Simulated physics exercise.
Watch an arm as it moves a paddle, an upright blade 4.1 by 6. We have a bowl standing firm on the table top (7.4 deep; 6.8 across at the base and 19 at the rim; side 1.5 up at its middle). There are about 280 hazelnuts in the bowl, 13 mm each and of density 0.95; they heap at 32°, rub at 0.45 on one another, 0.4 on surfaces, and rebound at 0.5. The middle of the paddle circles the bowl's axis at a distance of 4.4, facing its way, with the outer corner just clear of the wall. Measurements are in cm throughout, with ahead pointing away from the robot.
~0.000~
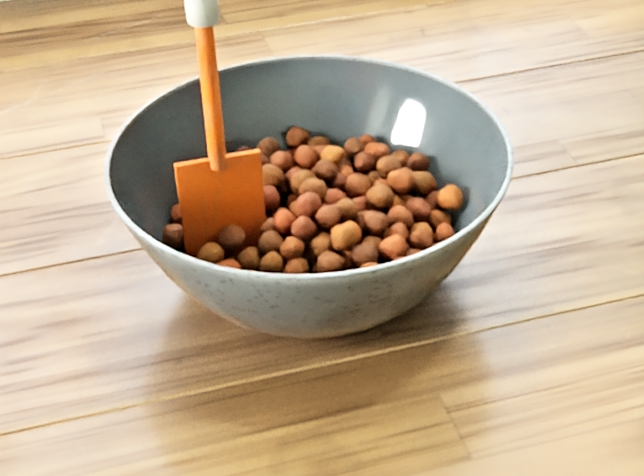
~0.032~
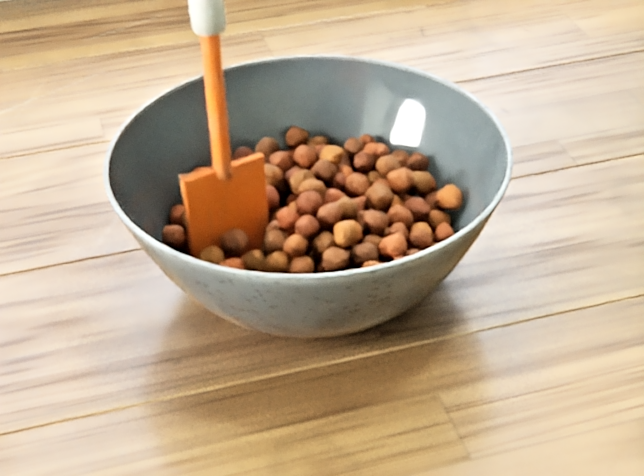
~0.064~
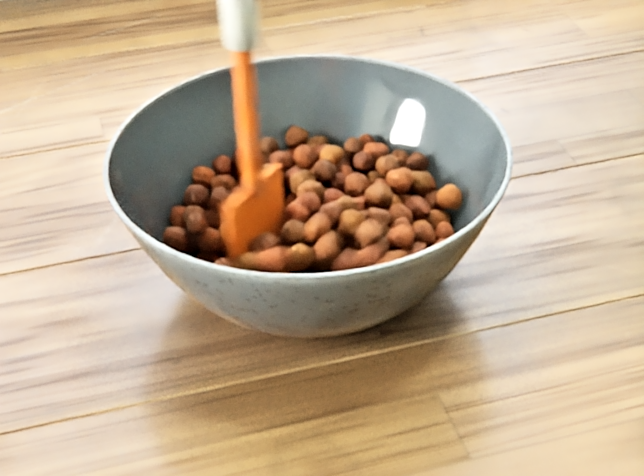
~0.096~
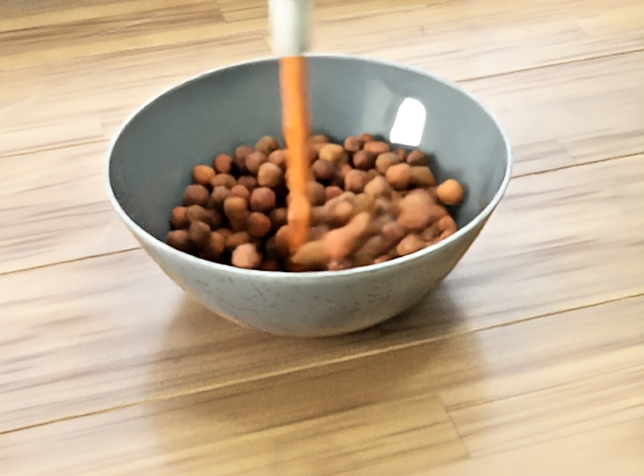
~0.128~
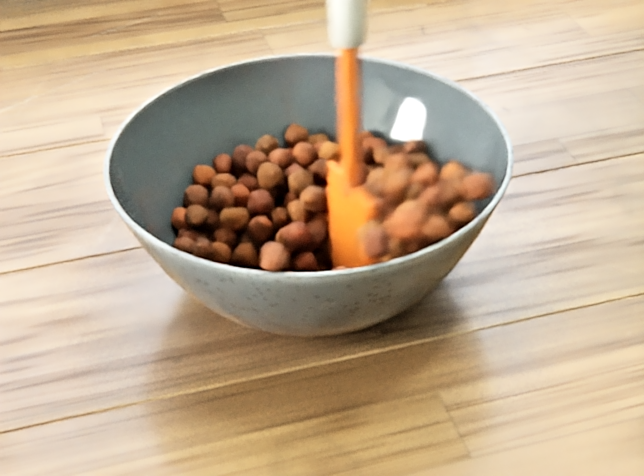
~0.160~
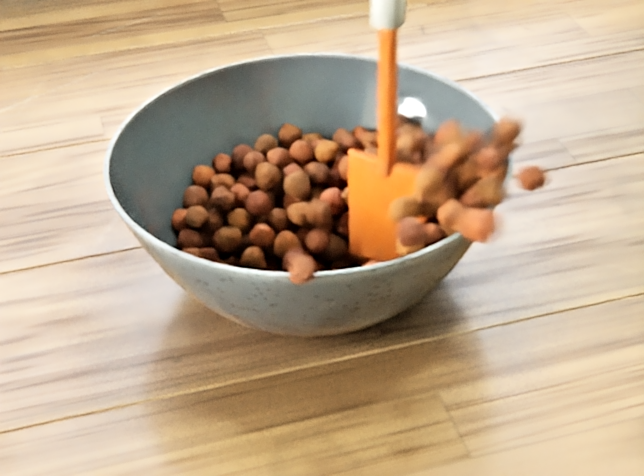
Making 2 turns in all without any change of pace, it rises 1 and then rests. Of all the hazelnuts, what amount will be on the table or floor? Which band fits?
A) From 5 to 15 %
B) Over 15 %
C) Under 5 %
Over 15 %.
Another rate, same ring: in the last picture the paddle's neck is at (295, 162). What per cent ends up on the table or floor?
I'd say near 5 per cent.
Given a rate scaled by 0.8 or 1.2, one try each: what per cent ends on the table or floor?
It would be about 20 and 45 percent respectively.
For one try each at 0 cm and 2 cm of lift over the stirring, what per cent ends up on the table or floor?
About 40 and 30 per cent.
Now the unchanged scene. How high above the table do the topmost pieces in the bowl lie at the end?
The peak stands near 6.0 centimetres up.
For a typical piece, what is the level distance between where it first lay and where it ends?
Reading: Around 12 cm.
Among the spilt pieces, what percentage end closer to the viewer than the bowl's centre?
40 %.
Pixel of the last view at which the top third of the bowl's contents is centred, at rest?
In the final view it lies around (244, 249).
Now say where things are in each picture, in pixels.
In the first frame, paddle neck at (215, 130), 0° round; upper third of the load around (323, 199), from x 175 to 450, top at y 135; 275 in the bowl.
In the second frame, paddle neck at (220, 139), 12° round; upper third of the load around (322, 205), from x 175 to 450, top at y 135.
In the third frame, paddle neck at (251, 157), 41° round; upper third of the load around (325, 219), from x 175 to 450, top at y 135.
In the fourth frame, paddle neck at (300, 163), 71° round; upper third of the load around (345, 220), from x 180 to 450, top at y 135.
In the fifth frame, paddle neck at (351, 154), 101° round; upper third of the load around (386, 199), from x 180 to 480, top at y 135; 274 in the bowl, 1 in flight or on the tool.
In the sixth frame, paddle neck at (388, 134), 131° round; upper third of the load around (420, 175), from x 185 to 530, top at y 125; 271 in the bowl, 4 in flight or on the tool.
By 0.40 s, 359° round, highest piece 10 above the table; 212 in the bowl, 32 on the table or floor, 31 in flight or on the tool.
By 0.65 s, 227° round, highest piece 10 above the table; 182 in the bowl, 83 on the table or floor, 10 in flight or on the tool.
By 0.97 s, 0° round, highest piece 7 above the table; 171 in the bowl, 103 on the table or floor, 1 in flight or on the tool.
By 1.67 s, 0° round, highest piece 6 above the table; 171 in the bowl, 104 on the table or floor.
Final count, 171 in the bowl, 104 on the table or floor. That is 38 % on the table or floor.
